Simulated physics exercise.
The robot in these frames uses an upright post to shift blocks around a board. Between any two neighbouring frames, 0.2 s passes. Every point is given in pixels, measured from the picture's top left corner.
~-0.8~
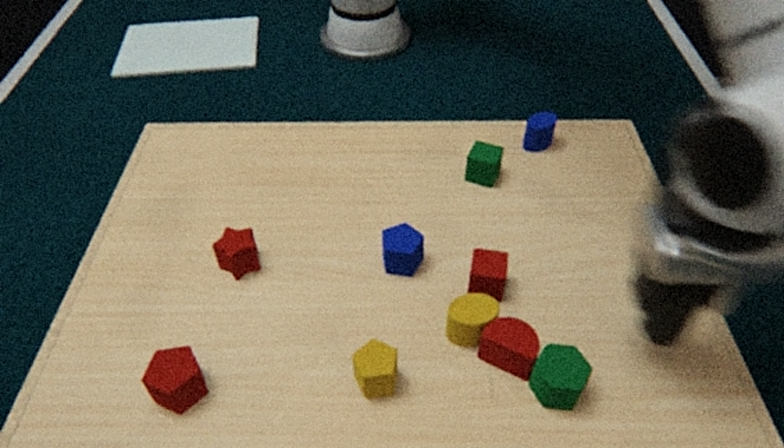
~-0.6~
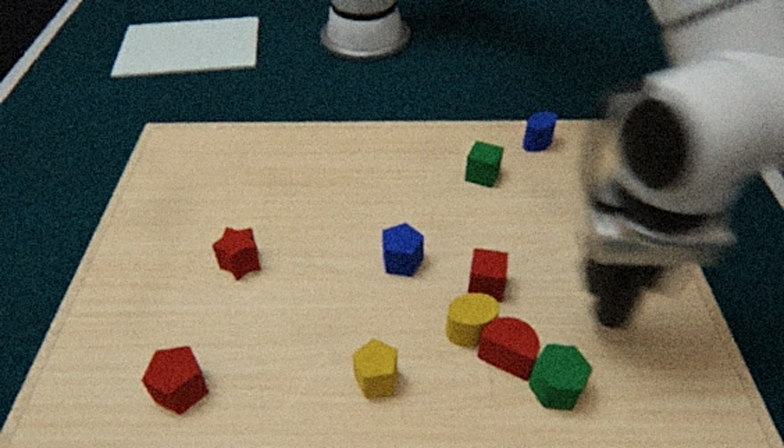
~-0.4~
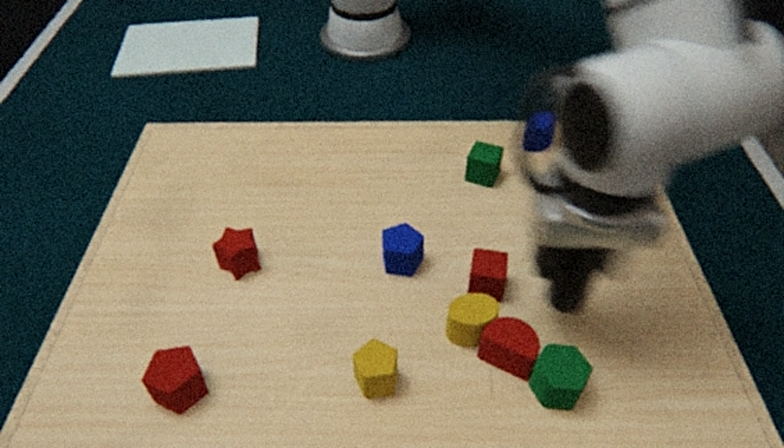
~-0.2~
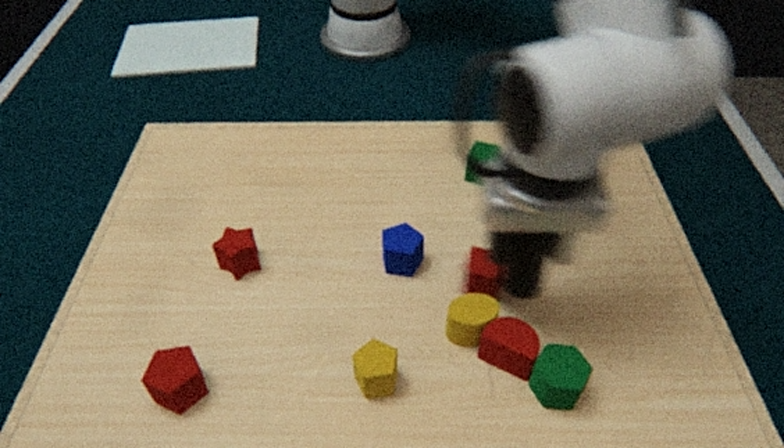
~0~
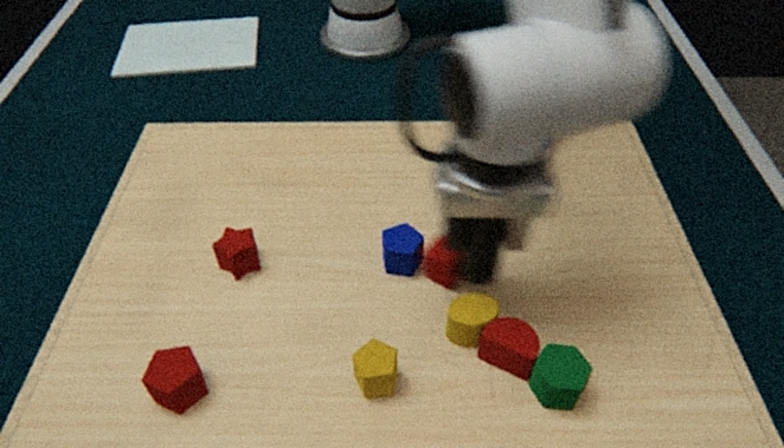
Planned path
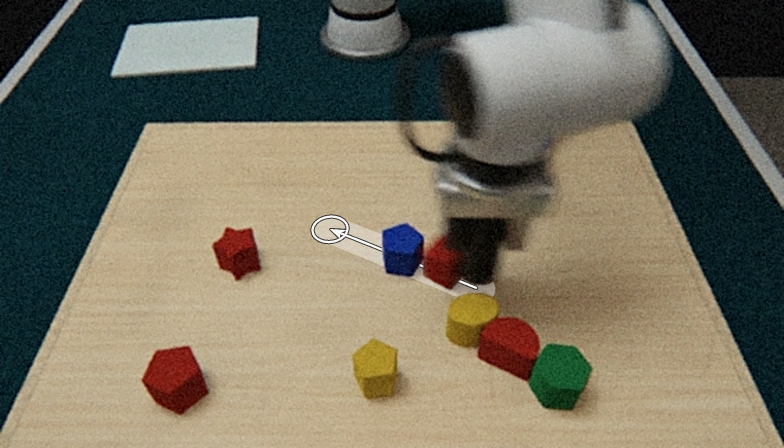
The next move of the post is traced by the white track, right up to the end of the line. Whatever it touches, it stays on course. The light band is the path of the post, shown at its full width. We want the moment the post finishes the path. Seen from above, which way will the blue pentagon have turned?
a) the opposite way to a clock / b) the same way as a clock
a
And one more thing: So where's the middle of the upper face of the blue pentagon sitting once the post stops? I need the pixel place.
Its top centre is at about (261, 198).
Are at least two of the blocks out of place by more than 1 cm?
It seems so.
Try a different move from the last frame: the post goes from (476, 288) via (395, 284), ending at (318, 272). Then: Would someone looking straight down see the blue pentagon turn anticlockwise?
In short: No.
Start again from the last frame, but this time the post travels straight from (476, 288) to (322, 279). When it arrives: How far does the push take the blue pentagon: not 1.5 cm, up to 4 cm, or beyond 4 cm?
Ends over 4 cm away.
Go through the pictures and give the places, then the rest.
The first frame shows tip of the post at (660, 329), middles of tops, blue pentagon at (402, 238), red four-sided block at (490, 263), yellow elliptical block at (474, 308).
The second frame shows post at (612, 313), nothing pushed.
The third frame shows post at (565, 297), nothing pushed.
The fourth frame shows post at (521, 283), red four-sided block at (486, 262).
The fifth frame shows post at (479, 270), blue pentagon at (402, 238), red four-sided block partly hidden, yellow elliptical block at (474, 308).
The line goes in a line from (476, 288) to (330, 229).
The first path, step by step. One third of the way, post at (425, 249); blue pentagon at (358, 225); red four-sided block at (394, 230).
Two thirds of the way, post at (374, 229); blue pentagon at (307, 210); red four-sided block at (343, 211), turned 20° anticlockwise.
At the end, post at (328, 211); blue pentagon at (261, 198), turned 20° anticlockwise; red four-sided block at (296, 196), turned 30° anticlockwise; yellow elliptical block unmoved.
